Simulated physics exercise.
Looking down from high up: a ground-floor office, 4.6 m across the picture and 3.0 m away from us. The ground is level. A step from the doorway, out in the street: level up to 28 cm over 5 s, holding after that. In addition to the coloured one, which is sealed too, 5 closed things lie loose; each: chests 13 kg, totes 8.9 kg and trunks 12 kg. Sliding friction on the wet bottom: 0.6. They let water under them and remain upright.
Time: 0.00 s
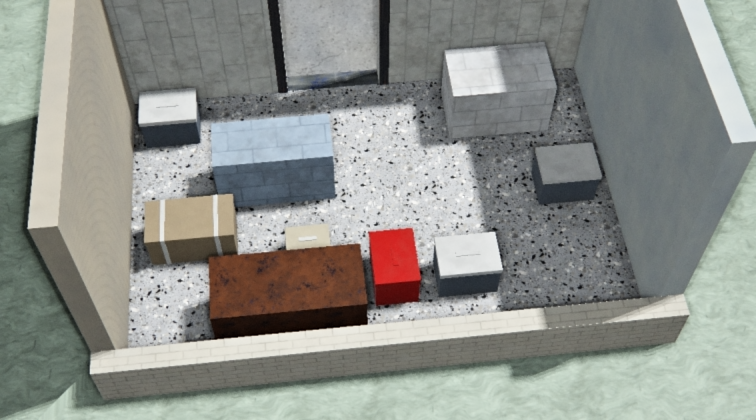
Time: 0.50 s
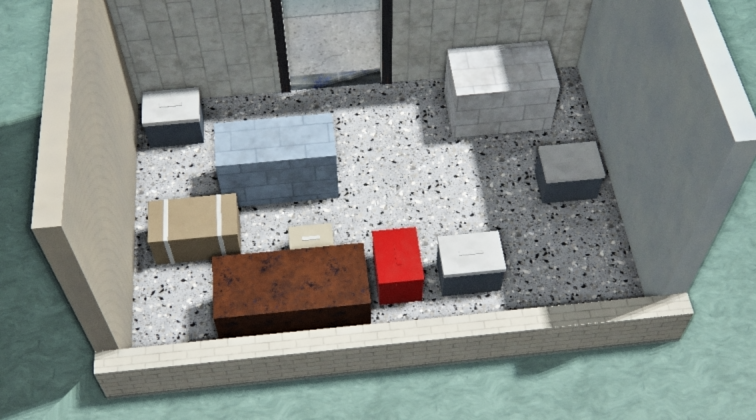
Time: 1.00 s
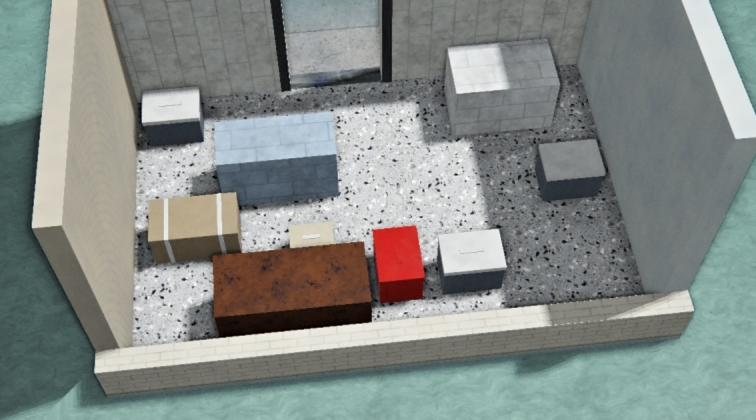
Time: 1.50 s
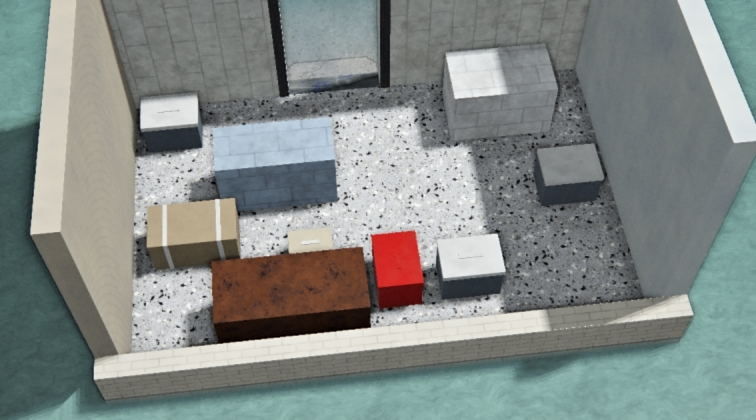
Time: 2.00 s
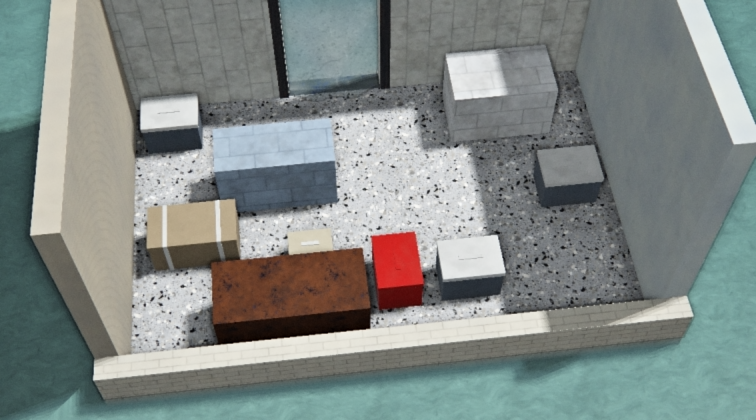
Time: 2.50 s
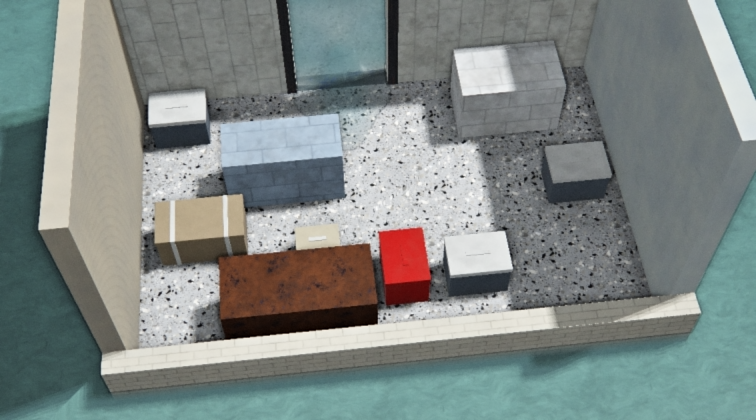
A small walled room with a speckled floor and a glass door in its back wall is seen from high above, with blue-green ground outside. A red box stands near the front beside a rust-brown block and a white-topped box, with a tan strapped box at left, a pale blue block behind, and grey boxes at right. The boxes stay still while the camera shifts very slightly and the outdoor ground's tint and shadows change.
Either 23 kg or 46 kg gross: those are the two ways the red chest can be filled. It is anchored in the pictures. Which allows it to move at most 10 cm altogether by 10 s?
Only the greater amount keeps it steady.
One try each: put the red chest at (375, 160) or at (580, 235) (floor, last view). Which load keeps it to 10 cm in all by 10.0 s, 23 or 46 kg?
For the first spot both come up short, for the second only the heavier suffices.
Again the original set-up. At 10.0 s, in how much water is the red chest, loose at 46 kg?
Depth: Approx. 14 cm.
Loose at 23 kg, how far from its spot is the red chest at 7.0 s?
Shift: About 5 cm.
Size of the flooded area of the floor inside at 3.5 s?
Flooded: Near 2.5 m2.
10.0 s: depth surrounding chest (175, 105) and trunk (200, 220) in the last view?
Some 9 cm at the first, some 9 cm at the second.
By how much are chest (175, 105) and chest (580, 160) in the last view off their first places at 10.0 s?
In turn: 120 cm, 60 cm.
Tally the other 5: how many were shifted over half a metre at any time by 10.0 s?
It adds up to 4.
After 3.5 s the red chest would be 0 cm from its start with 23 kg and 0 cm from its start with 46 kg; 0 cm of water round it then.
After 4.5 s the red chest would be 0 cm from its start with 23 kg and 0 cm from its start with 46 kg; 3 cm of water round it then.
After 7.0 s the red chest would be 5 cm from its start with 23 kg and 0 cm from its start with 46 kg; 8 cm of water round it then.
After 10.0 s the red chest would be 10 cm from its start with 23 kg and 0 cm from its start with 46 kg; 14 cm of water round it then.
